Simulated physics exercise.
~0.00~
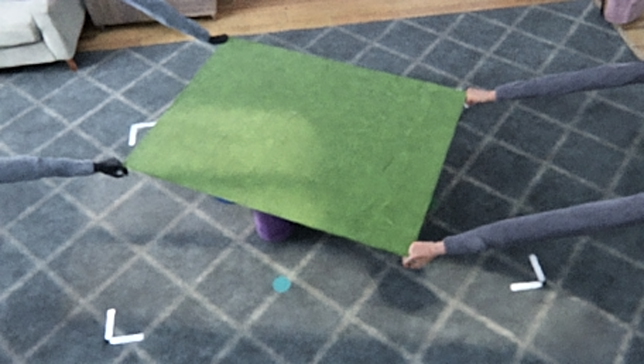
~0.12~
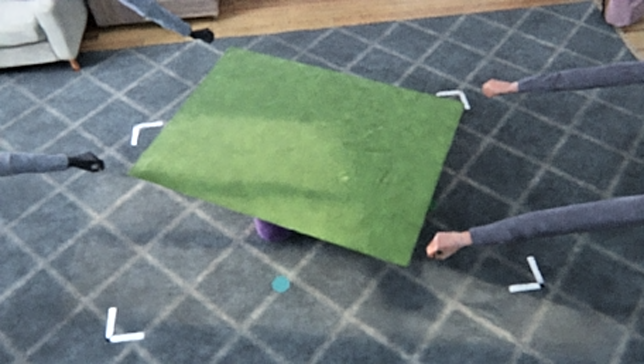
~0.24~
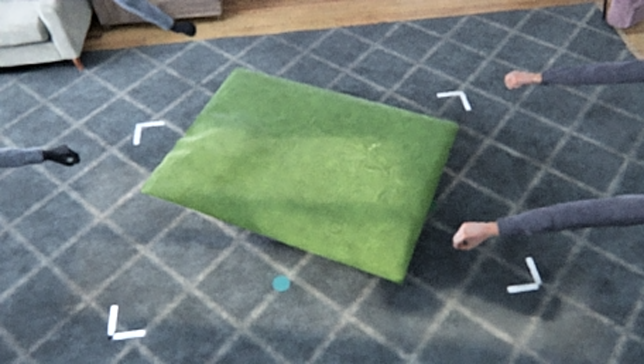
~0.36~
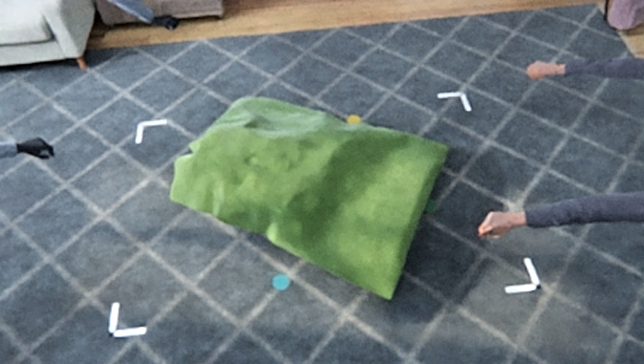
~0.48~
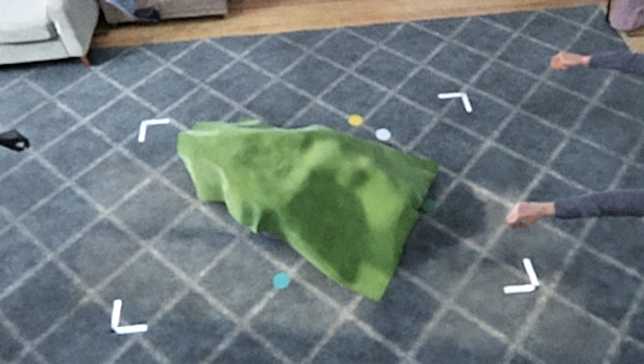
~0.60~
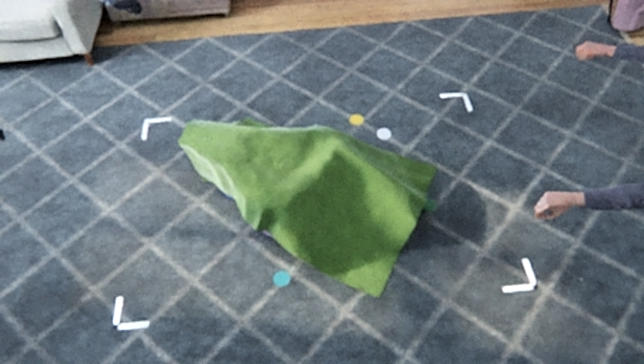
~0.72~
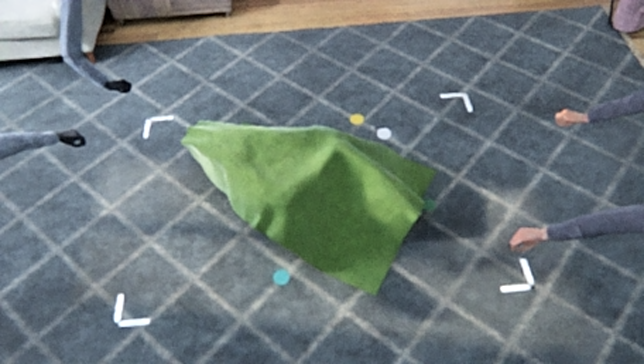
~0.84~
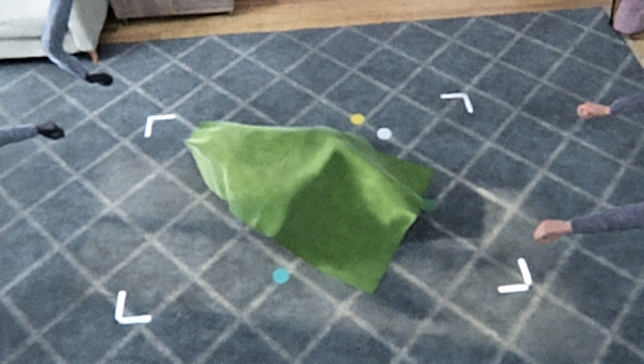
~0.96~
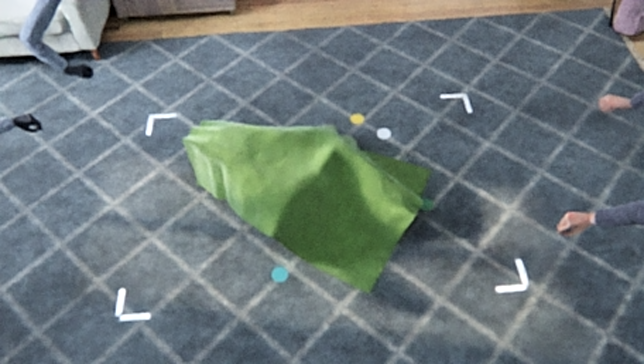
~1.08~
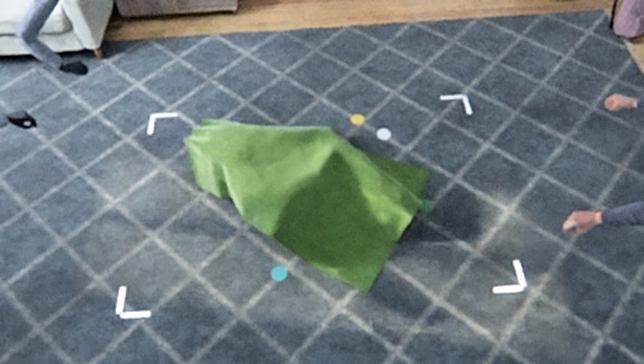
On a patterned living-room rug, four hands release a green blanket that drops and drapes over hidden objects.
